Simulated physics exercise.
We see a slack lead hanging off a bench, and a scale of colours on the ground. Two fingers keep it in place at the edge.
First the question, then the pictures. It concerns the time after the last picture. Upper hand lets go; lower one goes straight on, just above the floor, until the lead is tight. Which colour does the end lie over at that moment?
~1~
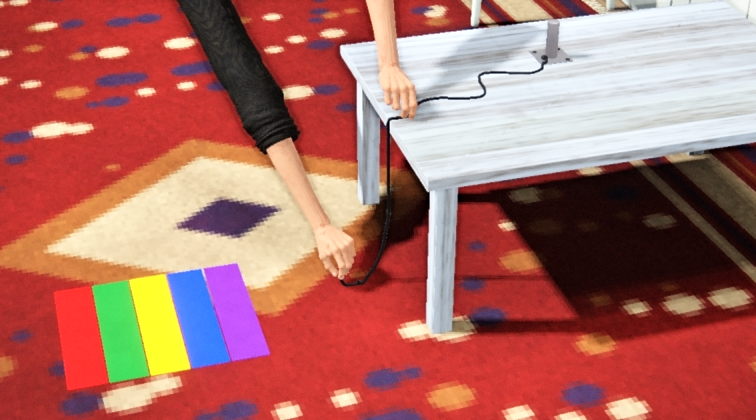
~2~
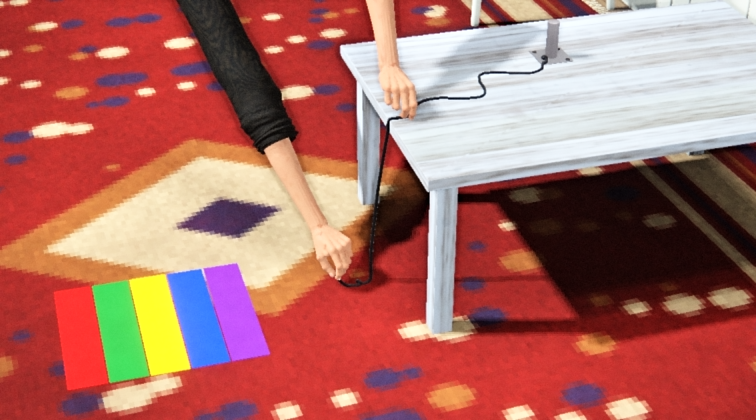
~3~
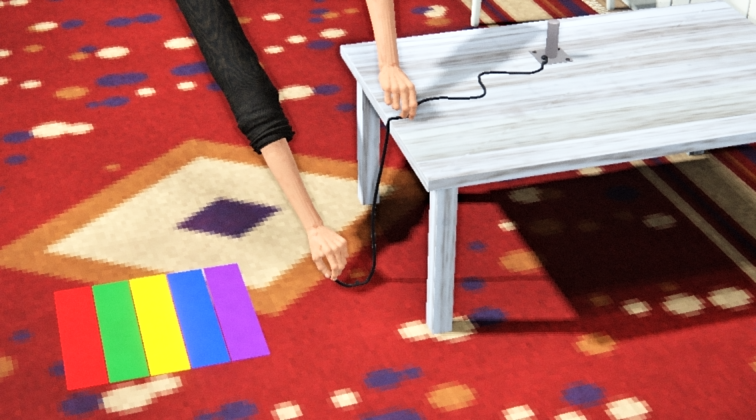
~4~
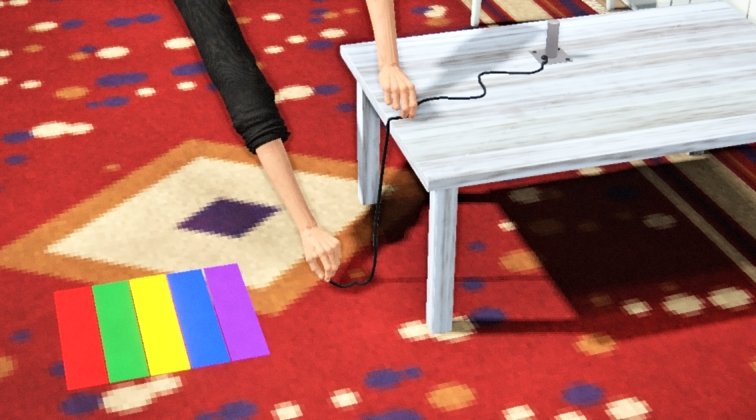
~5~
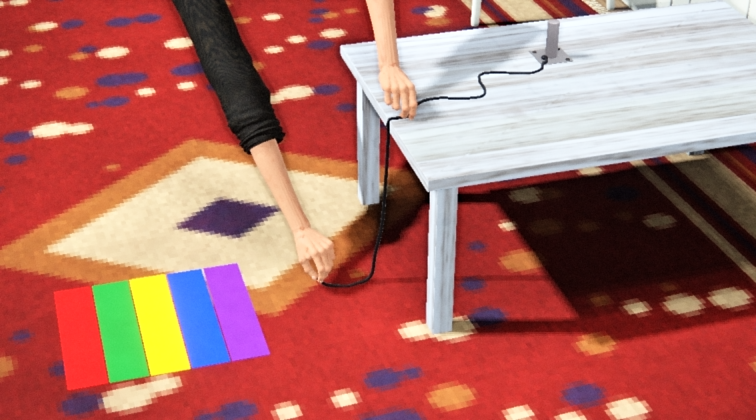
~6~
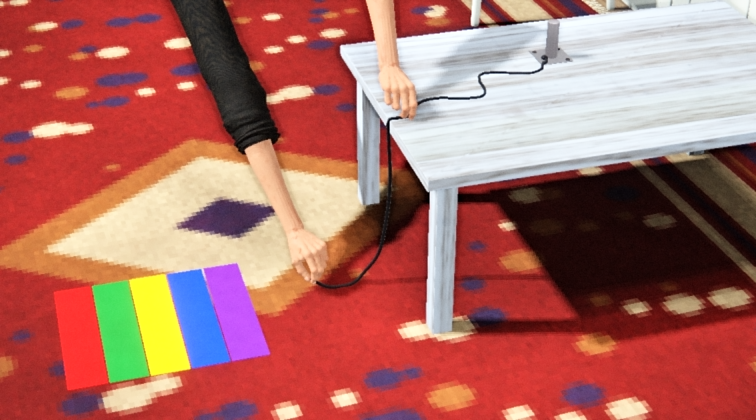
It lies over yellow.
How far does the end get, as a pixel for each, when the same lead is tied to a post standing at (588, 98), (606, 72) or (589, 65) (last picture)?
The first try gives (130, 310), the second (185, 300) and the third (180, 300).
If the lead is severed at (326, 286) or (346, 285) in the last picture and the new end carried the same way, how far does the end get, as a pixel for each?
First (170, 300), then (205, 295).
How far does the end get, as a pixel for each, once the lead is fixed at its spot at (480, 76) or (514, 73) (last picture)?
Try by try: (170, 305), (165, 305).
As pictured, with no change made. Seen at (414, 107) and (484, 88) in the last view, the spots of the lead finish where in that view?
End positions: About (369, 123) and about (447, 90).
Early on, end near (217, 295); over purple.
Midway, end near (174, 302); over yellow.
At the end of the slack, end near (147, 307); over yellow. Over yellow.
